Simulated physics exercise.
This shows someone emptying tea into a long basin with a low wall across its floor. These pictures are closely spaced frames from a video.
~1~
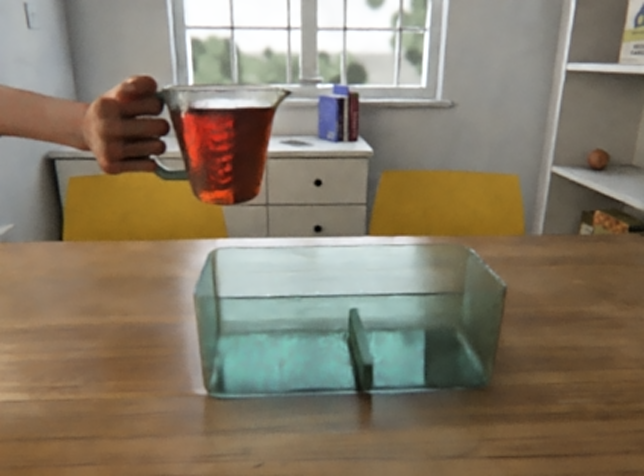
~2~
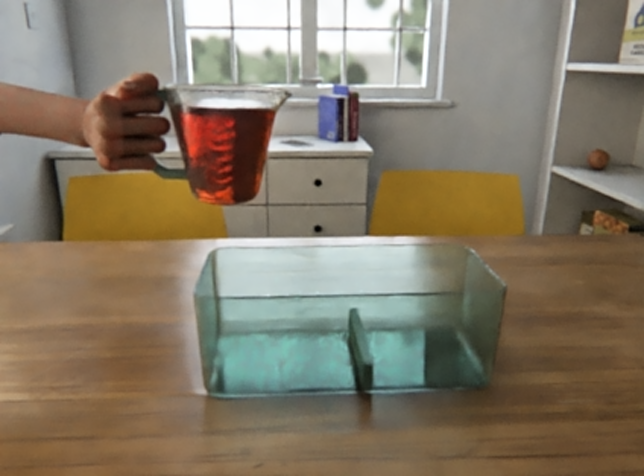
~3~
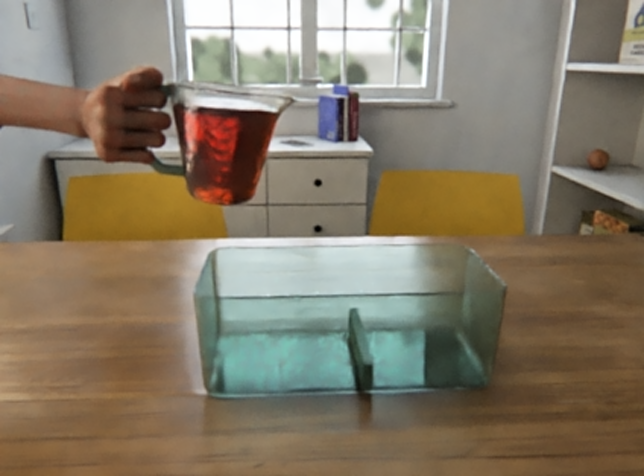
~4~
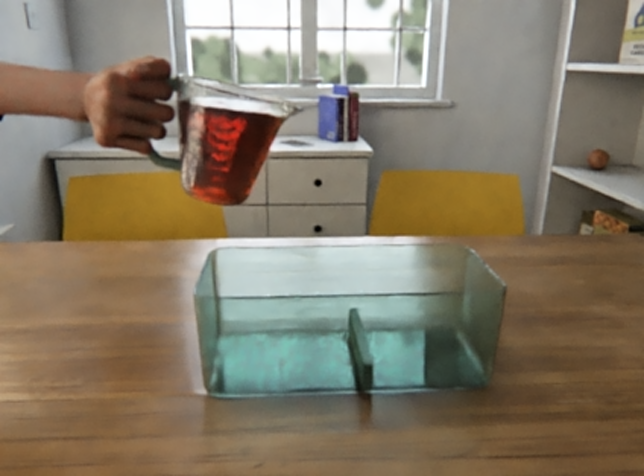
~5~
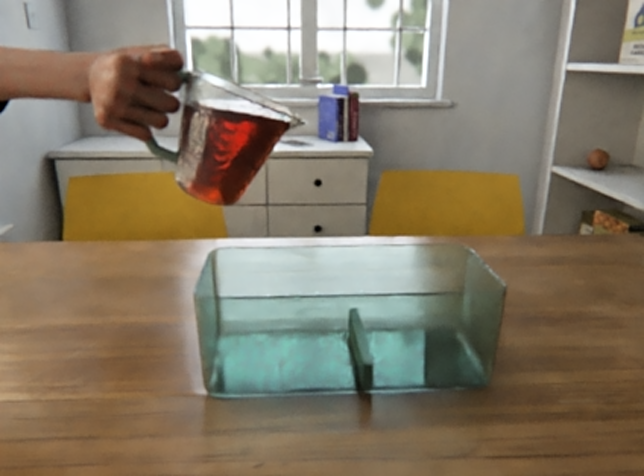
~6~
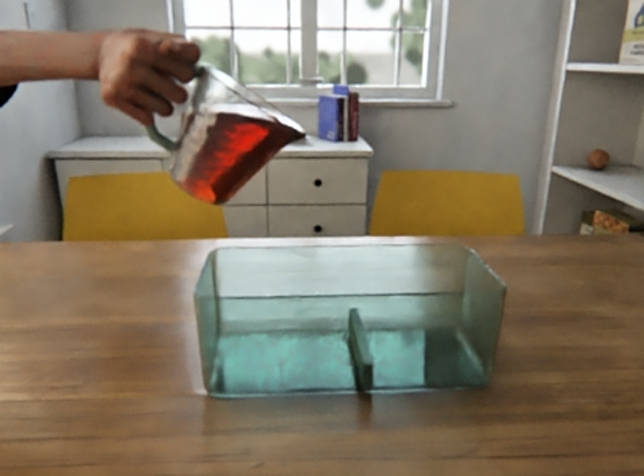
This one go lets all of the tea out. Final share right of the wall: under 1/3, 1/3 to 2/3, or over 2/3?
I predict a little ends up right of the wall, short of one third.
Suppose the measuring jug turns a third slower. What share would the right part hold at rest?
It comes to about 30 per cent.
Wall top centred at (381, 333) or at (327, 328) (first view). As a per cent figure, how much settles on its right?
The first gives 10 %, the second 80 %.
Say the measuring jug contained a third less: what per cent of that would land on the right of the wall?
About 5 parts in a hundred, give or take.
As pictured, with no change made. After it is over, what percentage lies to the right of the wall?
Share approx. 25 %.
A moment on, the measuring jug is tipped on its side and 42 per cent is still to pour, 16 is left of the wall and 12 right of it.
Next, the measuring jug is tipped right over and 7 per cent is still to pour, 60 is left of the wall and 21 right of it.
Then the measuring jug is tipped right over and 0 per cent is still to pour, 71 is left of the wall and 23 right of it.
Later the measuring jug is tipped right over and 0 per cent is still to pour, 72 is left of the wall and 25 right of it.
At rest 72 per cent lies left of the wall, 25 right of it and 3 outside.
